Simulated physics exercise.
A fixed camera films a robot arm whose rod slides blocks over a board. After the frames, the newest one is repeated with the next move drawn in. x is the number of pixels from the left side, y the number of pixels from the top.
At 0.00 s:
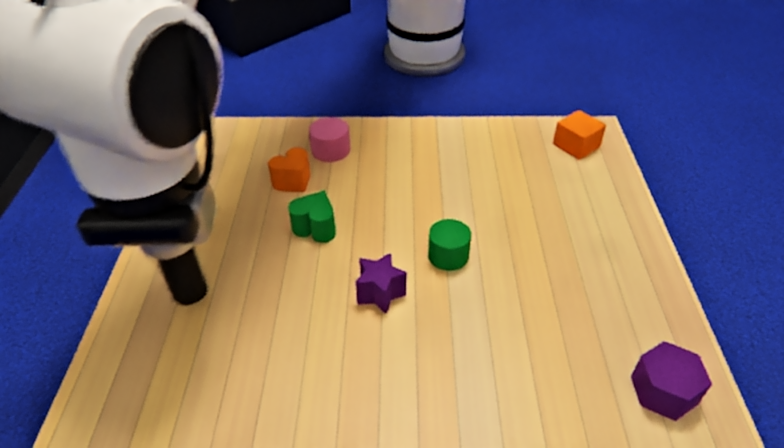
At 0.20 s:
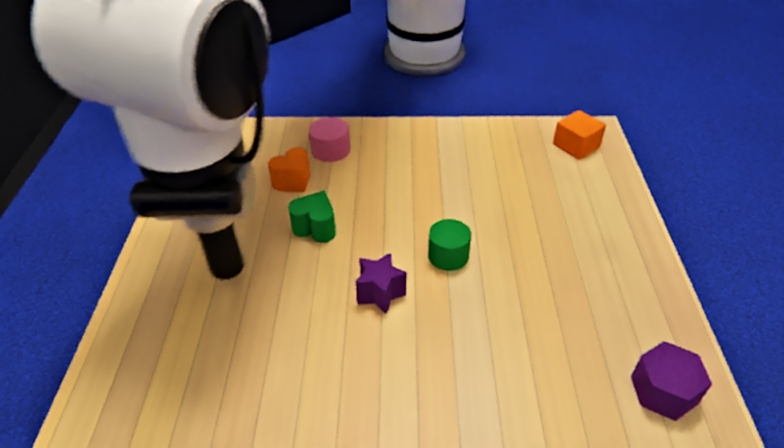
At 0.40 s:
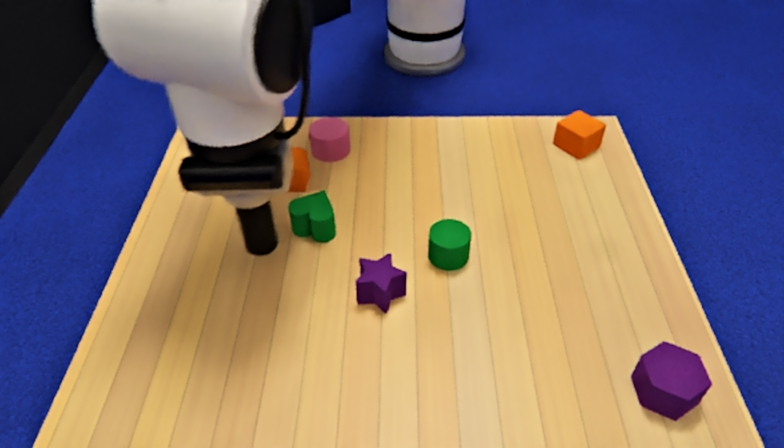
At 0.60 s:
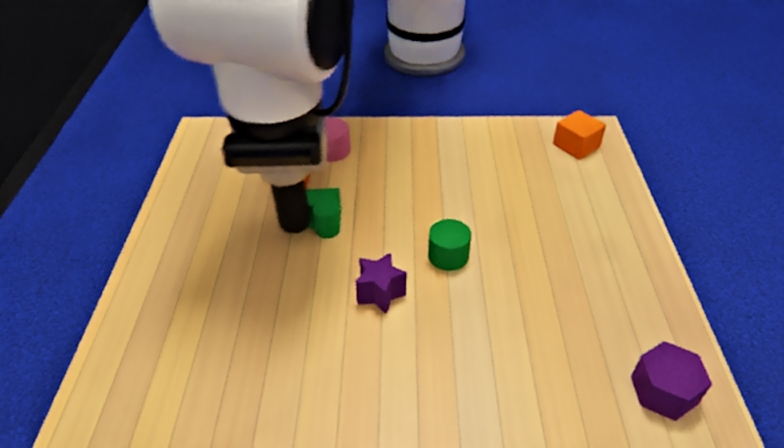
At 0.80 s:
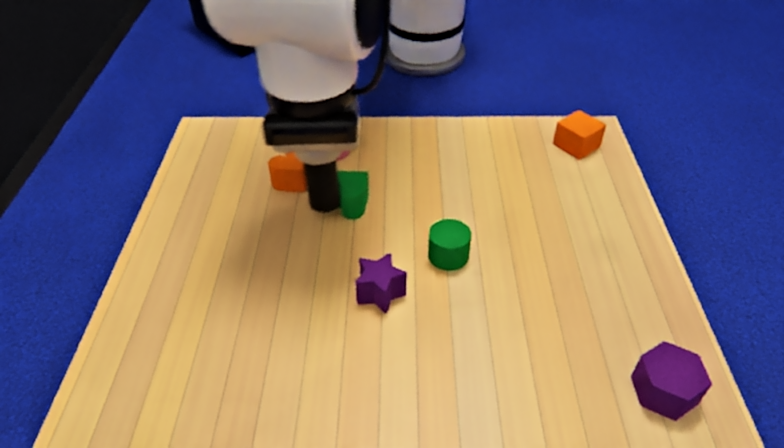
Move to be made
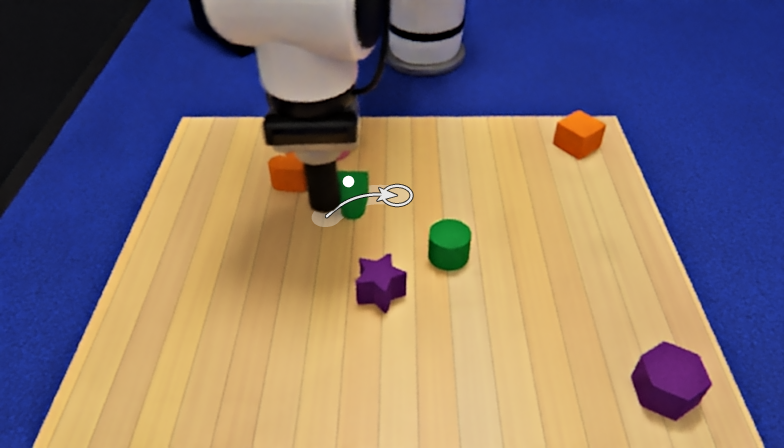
A white robot arm with a black rod moved right and away across a wooden board of colored blocks, then nudged the green heart a short way while the other blocks stayed put.
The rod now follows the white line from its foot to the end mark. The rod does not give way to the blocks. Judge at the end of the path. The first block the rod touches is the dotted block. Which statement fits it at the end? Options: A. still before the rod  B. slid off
I'll go with B - slid off.
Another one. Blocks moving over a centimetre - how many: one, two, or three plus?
One moves.
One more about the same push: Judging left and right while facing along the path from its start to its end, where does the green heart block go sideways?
My prediction: Leftwards.
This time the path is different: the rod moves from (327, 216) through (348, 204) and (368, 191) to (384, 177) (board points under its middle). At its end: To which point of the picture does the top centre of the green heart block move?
Most likely (406, 145).
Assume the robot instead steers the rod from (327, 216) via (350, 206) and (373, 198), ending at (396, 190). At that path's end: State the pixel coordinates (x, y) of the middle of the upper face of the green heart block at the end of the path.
Just about (415, 154).
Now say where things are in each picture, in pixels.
The first picture shows tip of the rod at (190, 292), middles of tops, orange heart block at (290, 159), green heart block at (313, 206).
The second picture shows rod at (227, 268), nothing pushed.
The third picture shows rod at (262, 245), nothing pushed.
The fourth picture shows rod at (295, 223), green heart block at (321, 200).
The fifth picture shows rod at (325, 203), orange heart block at (290, 159), green heart block at (348, 182).
The line goes from (327, 216) via (346, 202) and (371, 195), ending at (397, 195); the dot is on the green heart block.
The first path, step by step. Halfway along, rod at (357, 184); green heart block at (380, 164).
At the end, rod at (397, 182); orange heart block unmoved; green heart block at (409, 156), turned 25° anticlockwise.
